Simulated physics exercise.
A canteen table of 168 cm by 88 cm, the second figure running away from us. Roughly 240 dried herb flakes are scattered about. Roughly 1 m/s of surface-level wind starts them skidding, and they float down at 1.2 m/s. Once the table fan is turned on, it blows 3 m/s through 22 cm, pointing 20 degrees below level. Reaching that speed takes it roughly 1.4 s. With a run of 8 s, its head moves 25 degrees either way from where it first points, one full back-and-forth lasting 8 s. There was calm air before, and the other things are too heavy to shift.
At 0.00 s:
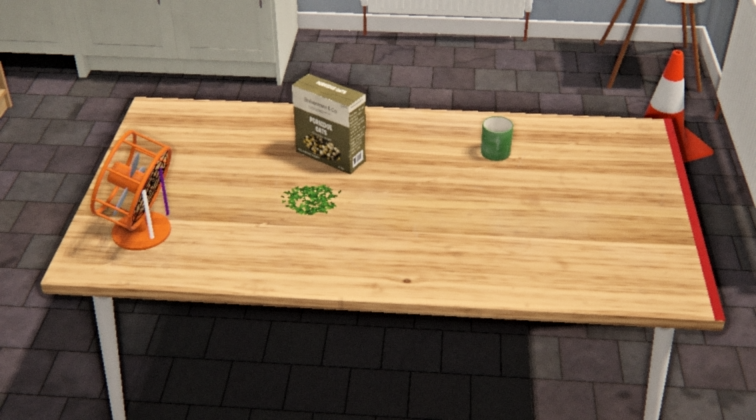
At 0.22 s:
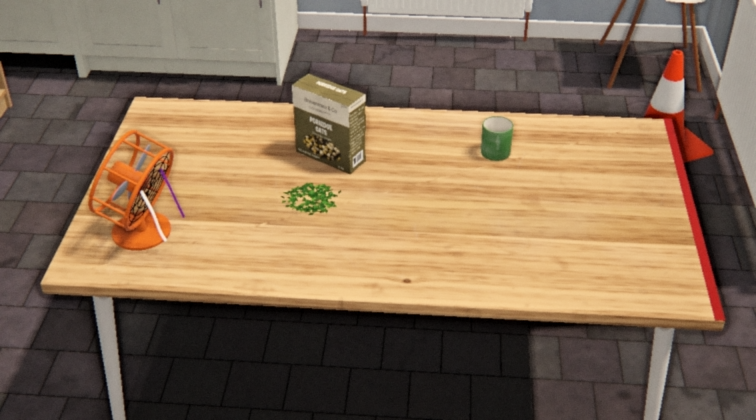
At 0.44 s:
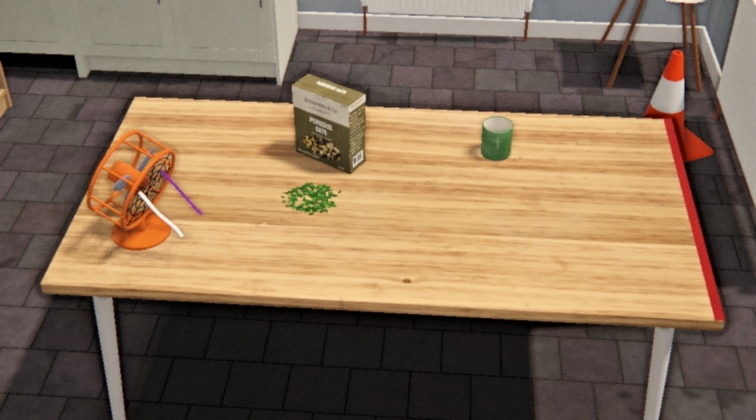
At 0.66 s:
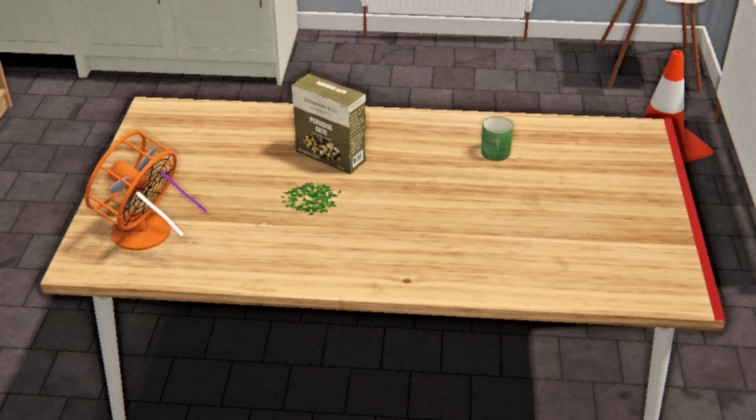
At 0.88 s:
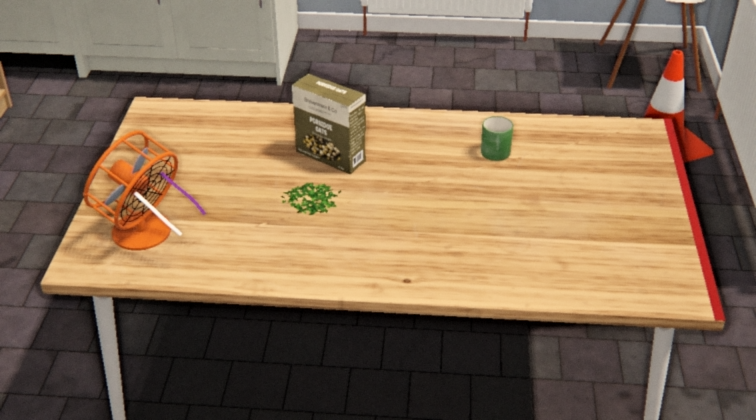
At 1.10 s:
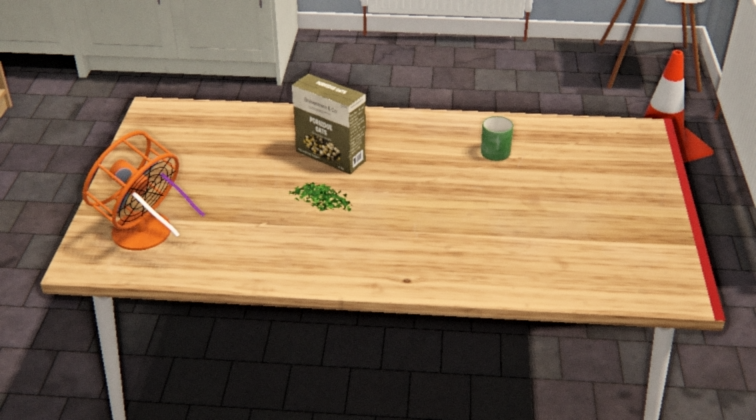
A wooden table with an orange fan turning its head towards the front, then green flakes beside a carton shifting slightly right.
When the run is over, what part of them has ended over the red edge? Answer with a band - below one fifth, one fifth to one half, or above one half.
The band is above one half.
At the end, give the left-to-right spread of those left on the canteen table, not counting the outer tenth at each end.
Spread, left to right: Approx. 0 cm.
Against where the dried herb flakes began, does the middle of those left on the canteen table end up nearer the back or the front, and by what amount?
The middle moved backwards, roughly 40 cm.
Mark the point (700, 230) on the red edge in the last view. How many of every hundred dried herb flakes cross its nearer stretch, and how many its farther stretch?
I'd put near 0 percent on the nearer stretch and close to 60 percent on the farther one.
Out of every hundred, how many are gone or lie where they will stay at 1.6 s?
Some 0 per cent.
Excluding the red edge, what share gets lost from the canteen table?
The share is about 10 %.
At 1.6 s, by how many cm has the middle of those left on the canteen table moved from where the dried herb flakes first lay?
Around 25 cm from the start.
After 1.6 s the count stands so, 0 % are over the red edge; the middle of those left on the top is near (394, 190).
After 2.6 s the count stands so, 0 % are over the red edge; the middle of those left on the top is near (423, 188).
After 4.4 s the count stands so, 1 % are over the red edge; the middle of those left on the top is near (484, 175).
After 8.0 s, at the end, 62 % are over the red edge; the middle of those left on the top is near (485, 130).
